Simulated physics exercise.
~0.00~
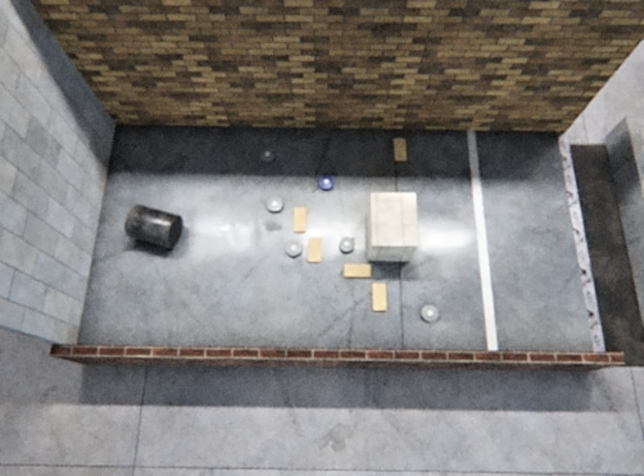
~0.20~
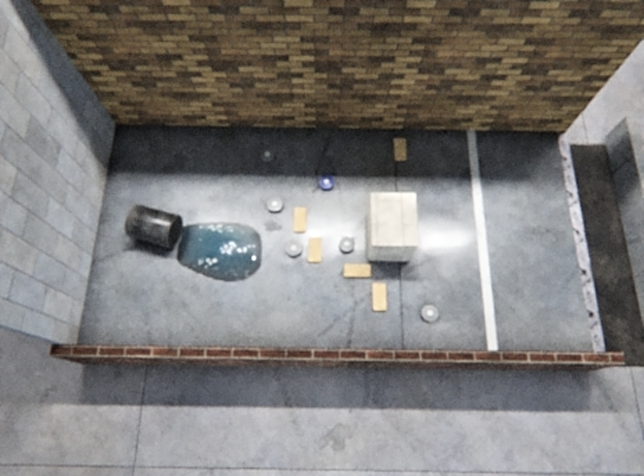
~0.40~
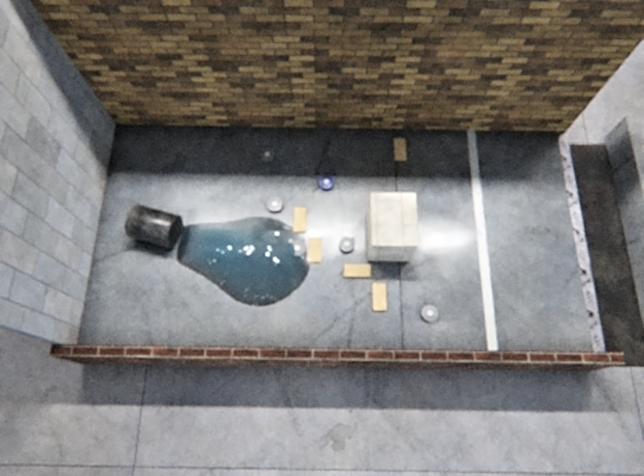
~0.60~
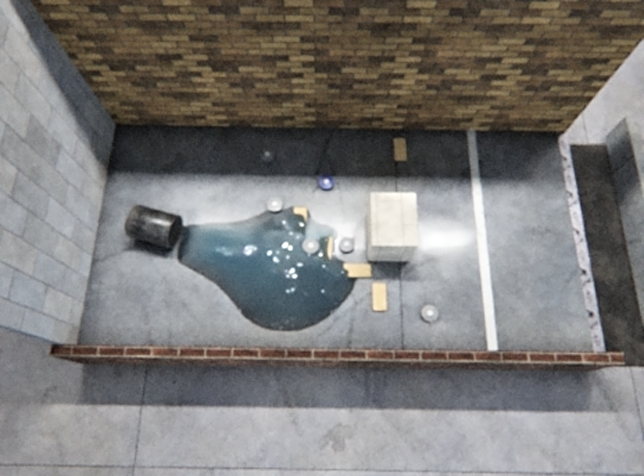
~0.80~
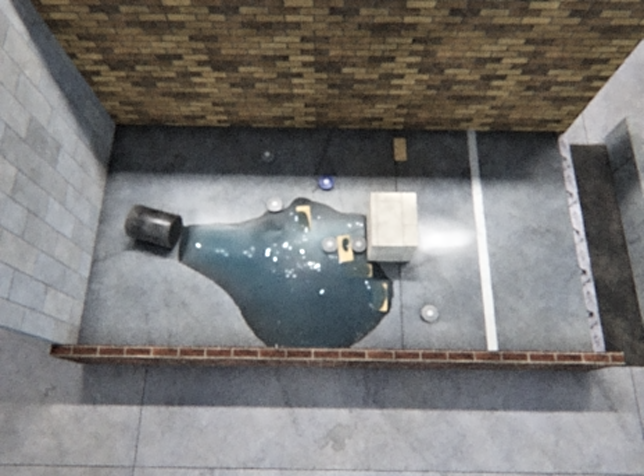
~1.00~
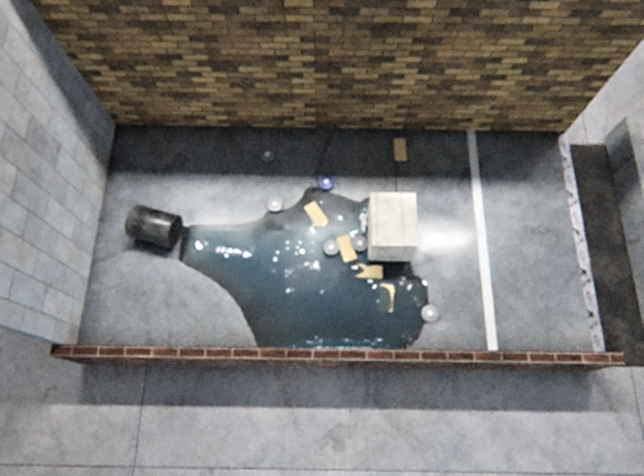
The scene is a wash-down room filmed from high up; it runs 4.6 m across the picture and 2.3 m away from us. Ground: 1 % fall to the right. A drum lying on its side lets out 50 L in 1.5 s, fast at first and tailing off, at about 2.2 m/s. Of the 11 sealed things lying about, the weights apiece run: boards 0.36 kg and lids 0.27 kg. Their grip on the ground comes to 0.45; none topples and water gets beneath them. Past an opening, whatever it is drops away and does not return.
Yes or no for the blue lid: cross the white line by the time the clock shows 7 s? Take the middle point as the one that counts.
In the end the blue lid never reaches it.
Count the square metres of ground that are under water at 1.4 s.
Somewhere around 2.5 m2, roughly.
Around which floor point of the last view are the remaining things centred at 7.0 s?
I'd put it close to (358, 200) in the last view.
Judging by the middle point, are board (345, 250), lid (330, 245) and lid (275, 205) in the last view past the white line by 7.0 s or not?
Respectively: Held back; crossed; held back.
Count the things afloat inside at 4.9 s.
It comes to 0.
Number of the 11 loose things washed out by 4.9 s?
The number I get is 3.
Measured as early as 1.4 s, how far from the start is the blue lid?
Displacement by then near 0 cm.
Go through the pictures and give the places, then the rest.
The first frame shows the blue lid at (326, 182), on the bottom; water covers 0.0 m2; 0 of 11 have shifted.
The second frame shows the blue lid at (326, 182), on the bottom; 0.3 m2 under water; 0 of 11 have shifted.
The third frame shows the blue lid at (326, 182) rests on the ground; water covers 0.7 m2; 0 of 11 have shifted.
The fourth frame shows the blue lid at (326, 182), on the bottom; water covers 1.2 m2; 2 of 11 have shifted.
The fifth frame shows the blue lid at (326, 182) rests on the ground; 1.8 m2 under water; 3 of 11 have shifted.
The sixth frame shows the blue lid at (326, 182) rests on the ground; water covers 2.2 m2; 6 of 11 have shifted.
After 1.4 s the blue lid is near (326, 182), 0.0 m from its start, aground; 0 of 11 are over the mark; 5 afloat.
After 3.1 s the blue lid is near (326, 182), 0.0 m from its start, aground; 3 of 11 are over the mark; 1 afloat.
After 4.9 s the blue lid is near (326, 182), 0.0 m from its start, aground; 4 of 11 are over the mark; 0 afloat.
After 7.0 s the blue lid is near (326, 182), 0.0 m from its start, aground; 4 of 11 are over the mark; 0 afloat.
